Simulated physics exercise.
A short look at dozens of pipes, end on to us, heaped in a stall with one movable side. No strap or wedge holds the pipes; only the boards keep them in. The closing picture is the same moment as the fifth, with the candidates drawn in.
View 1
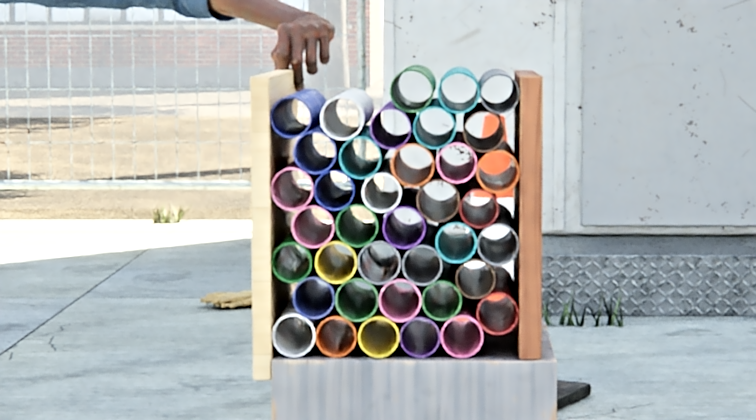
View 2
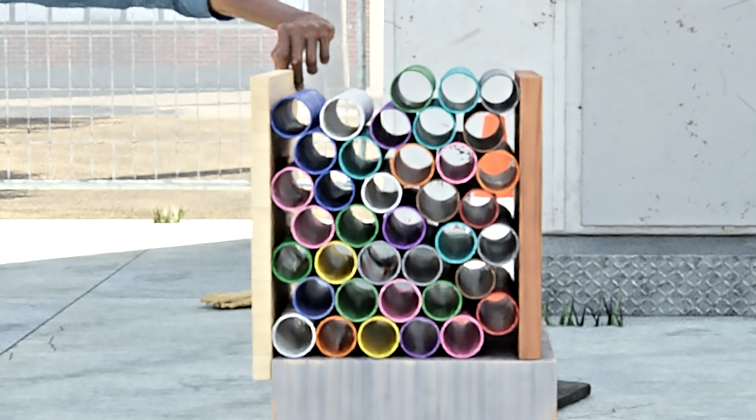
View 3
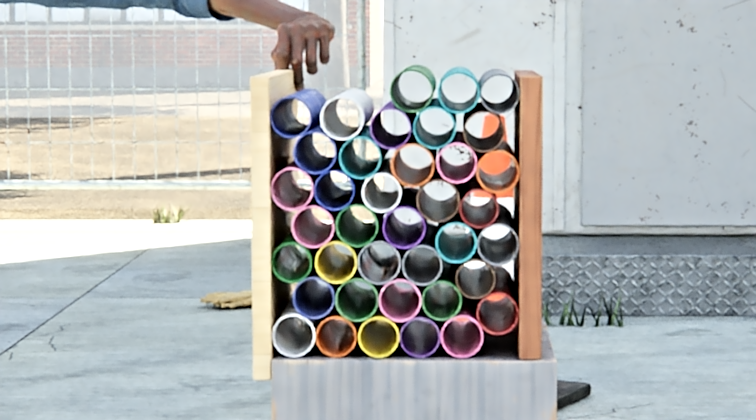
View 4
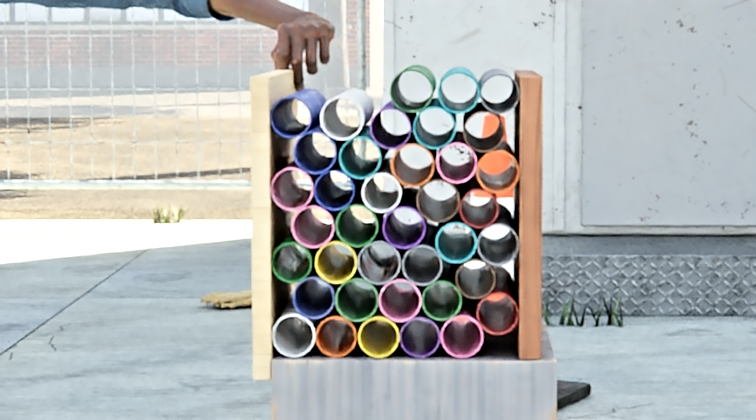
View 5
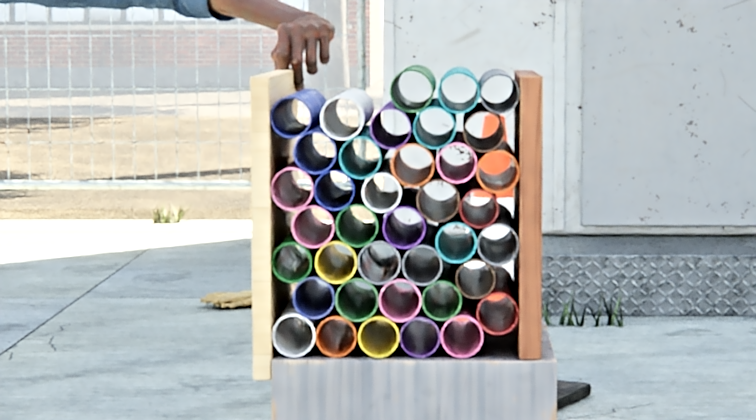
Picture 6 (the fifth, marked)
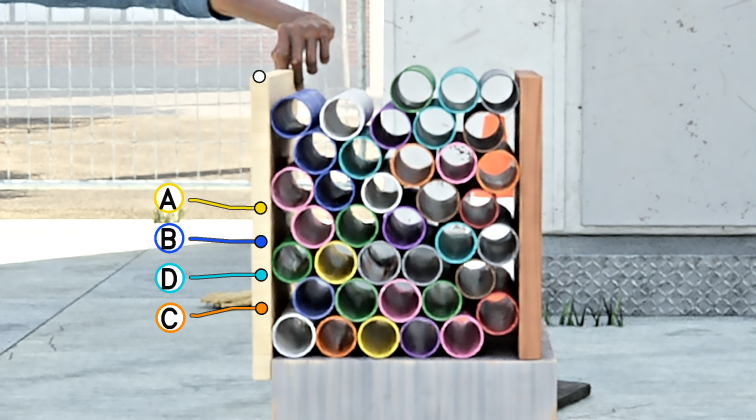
In a paved yard, colourful pipes lying stacked between two upright boards, a hand resting at the left board, nothing visibly moving.
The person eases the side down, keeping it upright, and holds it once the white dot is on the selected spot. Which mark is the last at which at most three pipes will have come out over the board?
The lowest mark that will do is A.
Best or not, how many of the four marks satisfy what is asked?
The number is one.
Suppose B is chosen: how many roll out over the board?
The count is four.
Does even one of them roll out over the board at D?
At D: Yes.
On the copy, A at (261, 208); B at (261, 241); C at (262, 309); D at (261, 275); the white dot at (259, 77).
On A. First, top of the board (270, 137).
Then, top of the board (270, 205).
Finally, top of the board (270, 207), one out over the board.
By contrast, B four out over the board; C more than three out over the board; D four out over the board.
